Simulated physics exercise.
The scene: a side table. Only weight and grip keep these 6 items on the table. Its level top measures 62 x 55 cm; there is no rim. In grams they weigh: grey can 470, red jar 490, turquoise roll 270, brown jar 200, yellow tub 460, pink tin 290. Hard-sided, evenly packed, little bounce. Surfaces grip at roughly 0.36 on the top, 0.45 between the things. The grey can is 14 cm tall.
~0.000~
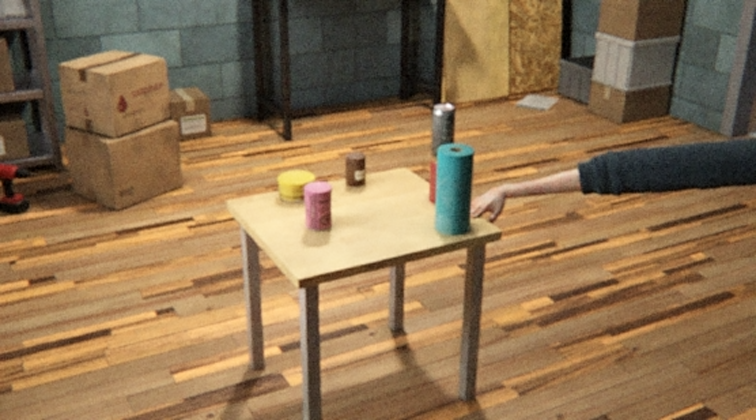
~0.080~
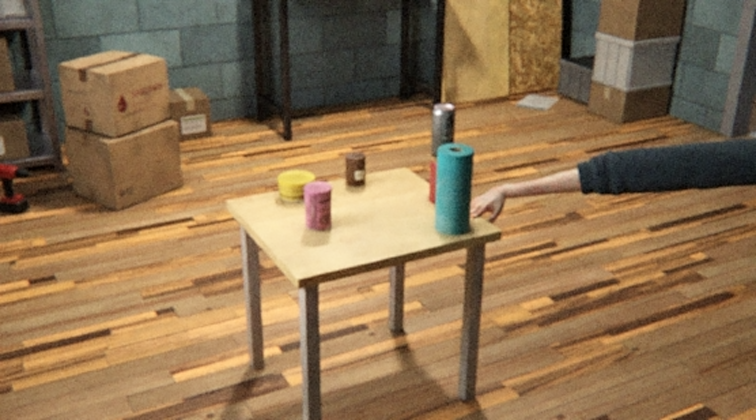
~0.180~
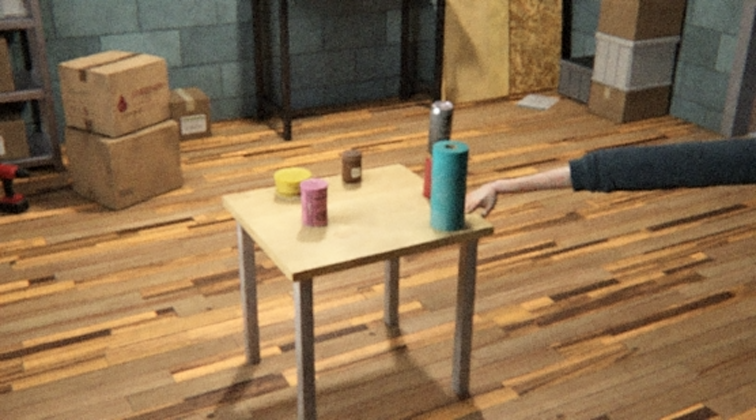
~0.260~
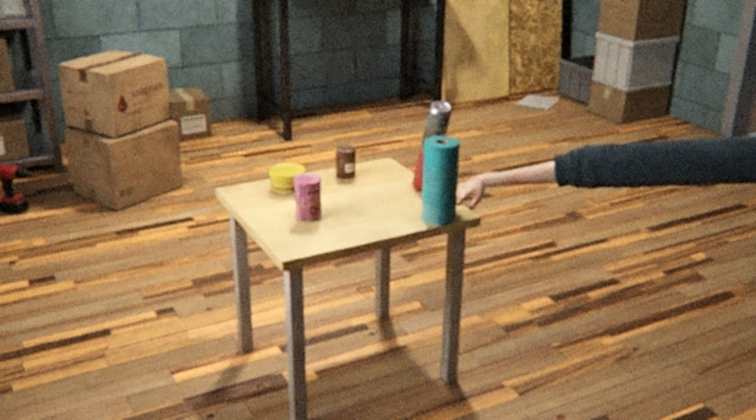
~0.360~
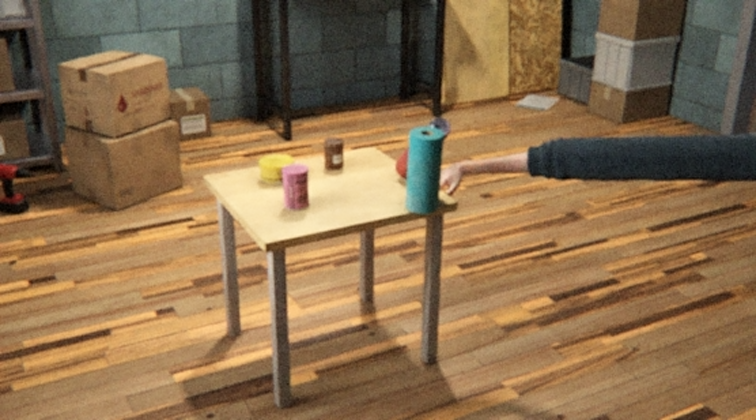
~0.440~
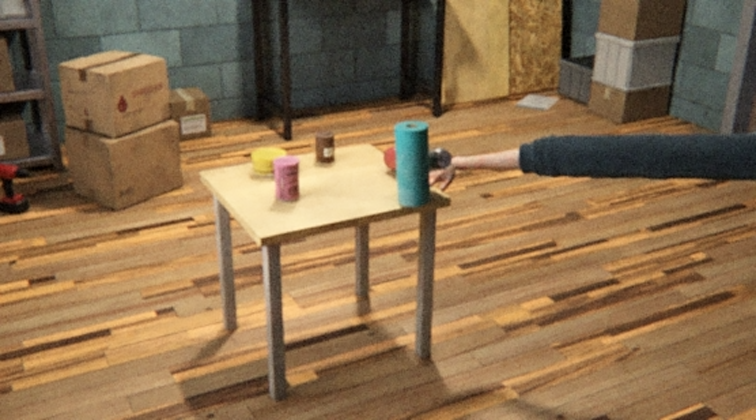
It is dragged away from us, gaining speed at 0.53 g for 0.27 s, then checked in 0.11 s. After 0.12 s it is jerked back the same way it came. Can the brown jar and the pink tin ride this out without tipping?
The brown jar topples; the pink tin keeps standing.
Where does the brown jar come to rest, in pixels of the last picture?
Around (318, 289).
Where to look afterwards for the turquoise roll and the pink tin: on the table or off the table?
The turquoise roll is still on the table; the pink tin is still on the table.
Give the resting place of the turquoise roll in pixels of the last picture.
Near (348, 207).
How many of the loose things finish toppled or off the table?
In all, 5.
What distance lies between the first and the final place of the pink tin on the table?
Some 13 cm.
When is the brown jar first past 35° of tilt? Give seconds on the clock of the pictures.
Near 0.7 s.
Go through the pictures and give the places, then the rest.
The first picture shows brown jar (356, 169); pink tin (318, 207).
The second picture shows turquoise roll (454, 189); yellow tub (297, 187).
The third picture shows table shifted 4 cm; grey can (440, 128) at 6° to upright.
The fourth picture shows table shifted 10 cm; grey can (437, 127) at 17° to upright; turquoise roll (440, 181) shifted 3 cm.
The fifth picture shows table shifted 23 cm.
The sixth picture shows table shifted 27 cm; brown jar (325, 147) shifted 3 cm; pink tin (287, 179) shifted 4 cm.
Around 0.64 s, table shifted 25 cm; brown jar now off the table; pink tin shifted 6 cm near (278, 171); grey can on its side.
Around 0.84 s, table shifted 6 cm; grey can and yellow tub now off the table; pink tin shifted 18 cm near (286, 178); turquoise roll on its side.
Around 1.04 s, red jar now off the table; pink tin shifted 13 cm near (300, 190); turquoise roll on its side.
Around 1.44 s, pink tin shifted 13 cm near (301, 191); turquoise roll on its side.
Finally (3.6 s), off the table and tipped over, grey can, red jar and brown jar; off the table but upright, yellow tub; on their side or leaning hard on the table, turquoise roll; not toppled but over 5 cm from the start, pink tin. In the last view, brown jar near (318, 289), pink tin near (301, 191).
